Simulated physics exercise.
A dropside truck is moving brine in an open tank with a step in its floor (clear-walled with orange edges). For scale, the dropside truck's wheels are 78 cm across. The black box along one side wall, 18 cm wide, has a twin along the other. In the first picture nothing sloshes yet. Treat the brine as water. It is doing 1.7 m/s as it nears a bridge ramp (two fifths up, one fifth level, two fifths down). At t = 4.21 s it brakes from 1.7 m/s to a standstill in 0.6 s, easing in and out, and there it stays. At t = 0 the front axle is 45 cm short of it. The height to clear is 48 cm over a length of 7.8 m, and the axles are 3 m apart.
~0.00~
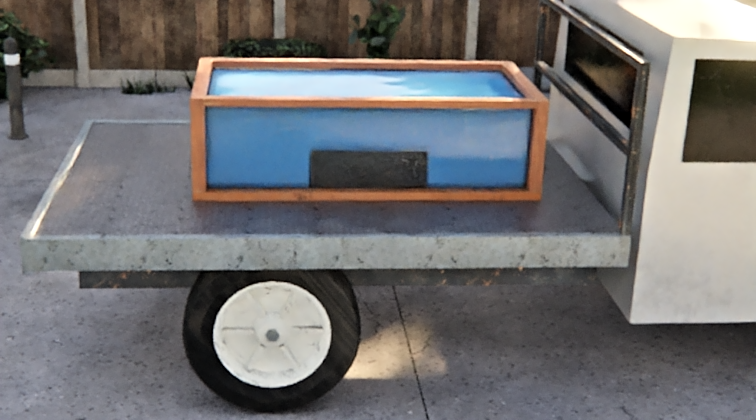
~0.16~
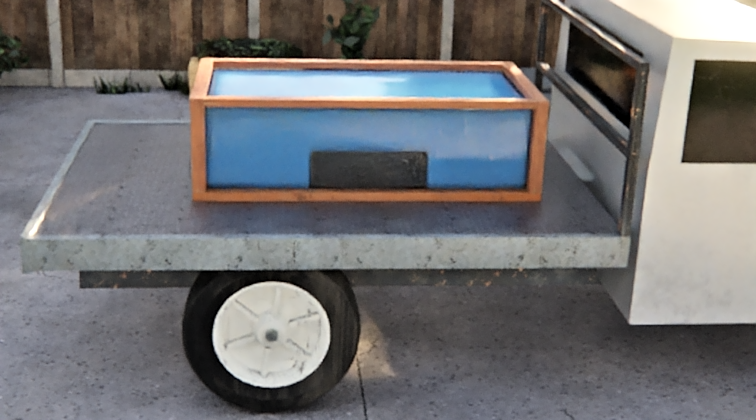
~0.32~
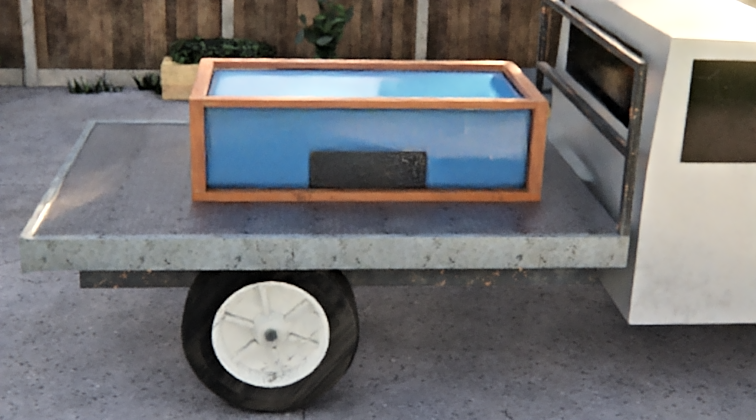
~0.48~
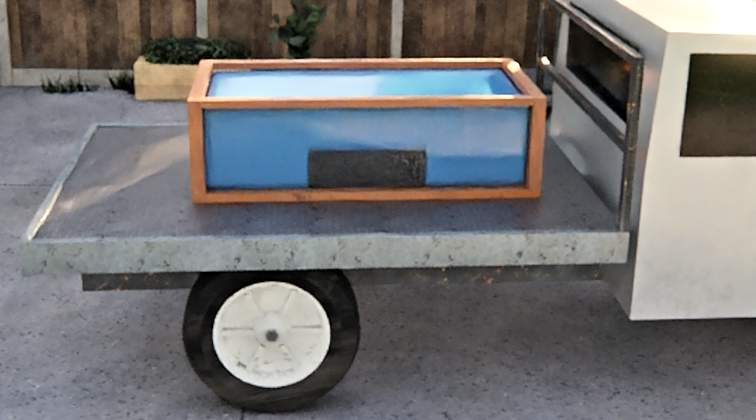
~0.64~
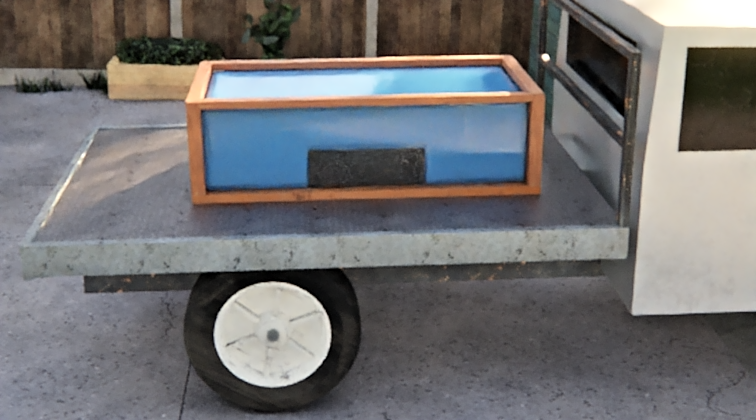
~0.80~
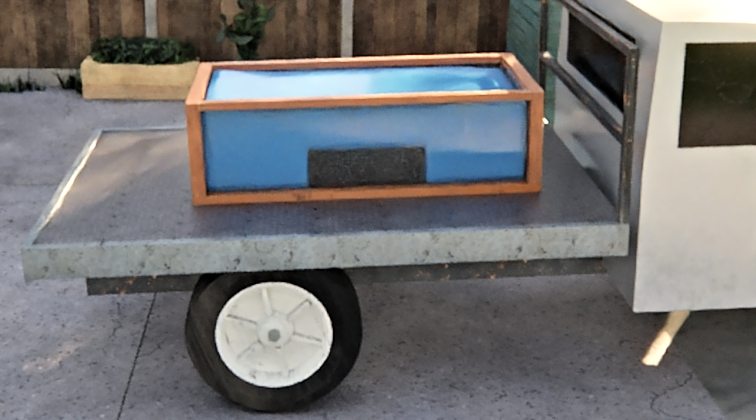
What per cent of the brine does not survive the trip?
About 38 per cent.
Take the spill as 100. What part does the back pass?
Some 20 per cent of it.
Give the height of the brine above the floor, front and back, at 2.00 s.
About 28 cm in front and 46 cm behind.
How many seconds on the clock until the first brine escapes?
At about 1.7 s.
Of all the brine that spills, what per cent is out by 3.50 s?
About 20 per cent.
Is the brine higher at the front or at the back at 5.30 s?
At the front.
By 2.00 s the surface is 28 cm up at the front and 46 cm at the back; 2 per cent is out, over the back.
By 3.50 s the surface is 37 cm up at the front and 35 cm at the back; 9 per cent is out, over the back.
By 5.30 s the surface is 46 cm up at the front and 9 cm at the back; 35 per cent is out, mostly over the front, some over the back.
By 7.80 s 38 per cent is out, over the front, 151 of 397 litres.
